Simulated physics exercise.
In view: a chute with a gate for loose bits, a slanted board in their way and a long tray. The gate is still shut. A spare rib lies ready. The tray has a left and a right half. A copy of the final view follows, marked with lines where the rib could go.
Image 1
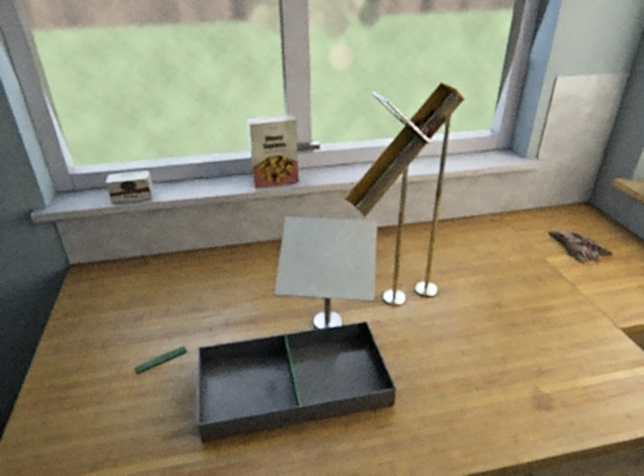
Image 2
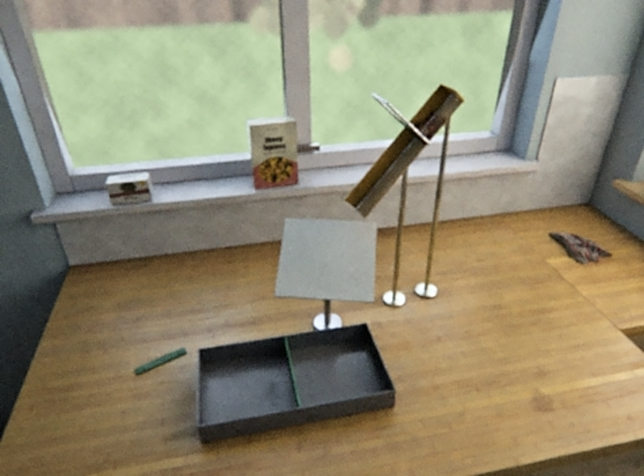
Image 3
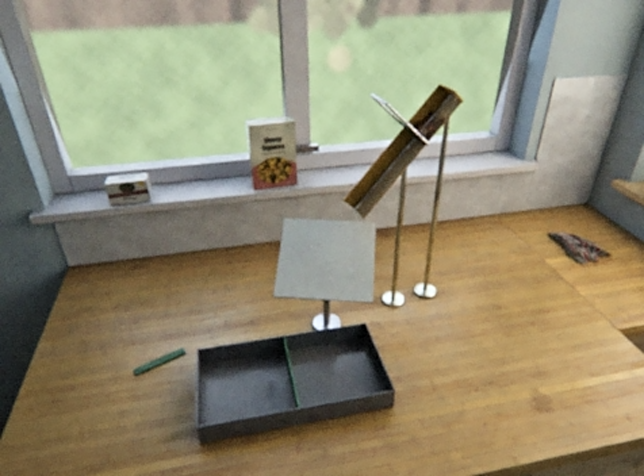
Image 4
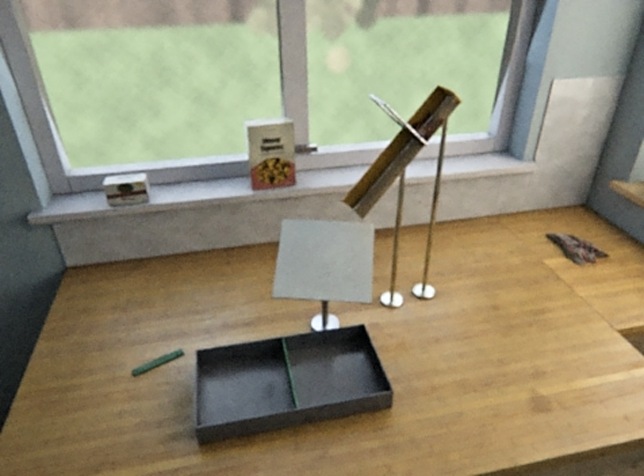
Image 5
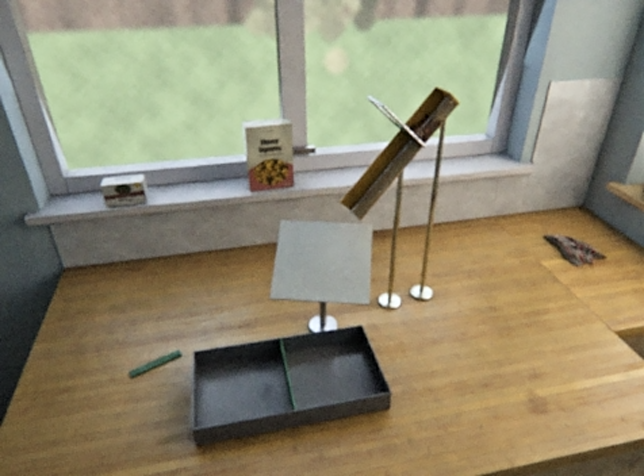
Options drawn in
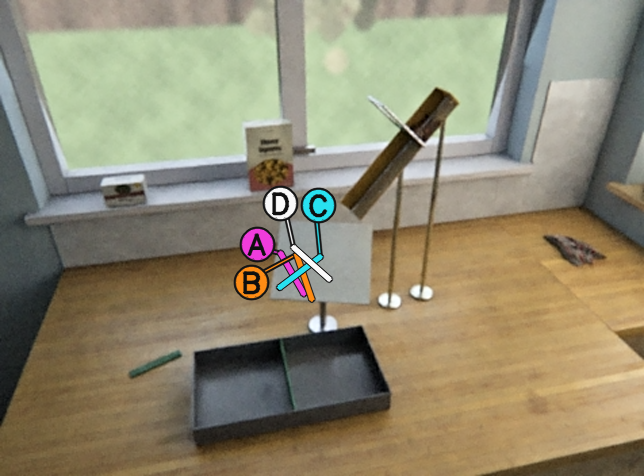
To begin with, a sloping wooden chute on thin metal stands points down toward a tilted pale board, with a dark two-part tray in front and a green strip lying to the left. The view then shifts very slightly, while the chute, board and tray stay still throughout.
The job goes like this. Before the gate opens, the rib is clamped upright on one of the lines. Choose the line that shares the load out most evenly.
Choose C.
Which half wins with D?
The right half.
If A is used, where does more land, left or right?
The right half.
On the marked copy, line A from (280, 253) to (303, 293); line B from (296, 254) to (311, 299); line C from (320, 256) to (279, 287); line D from (293, 247) to (329, 279).
With A, of what is caught, only a few in the left half, all but a few in the right.
With B, of what is caught, only a few in the left half, all but a few in the right.
With C, of what is caught, close to half in the left half, close to half in the right.
With D, of what is caught, a small share in the left half, all but a few in the right.
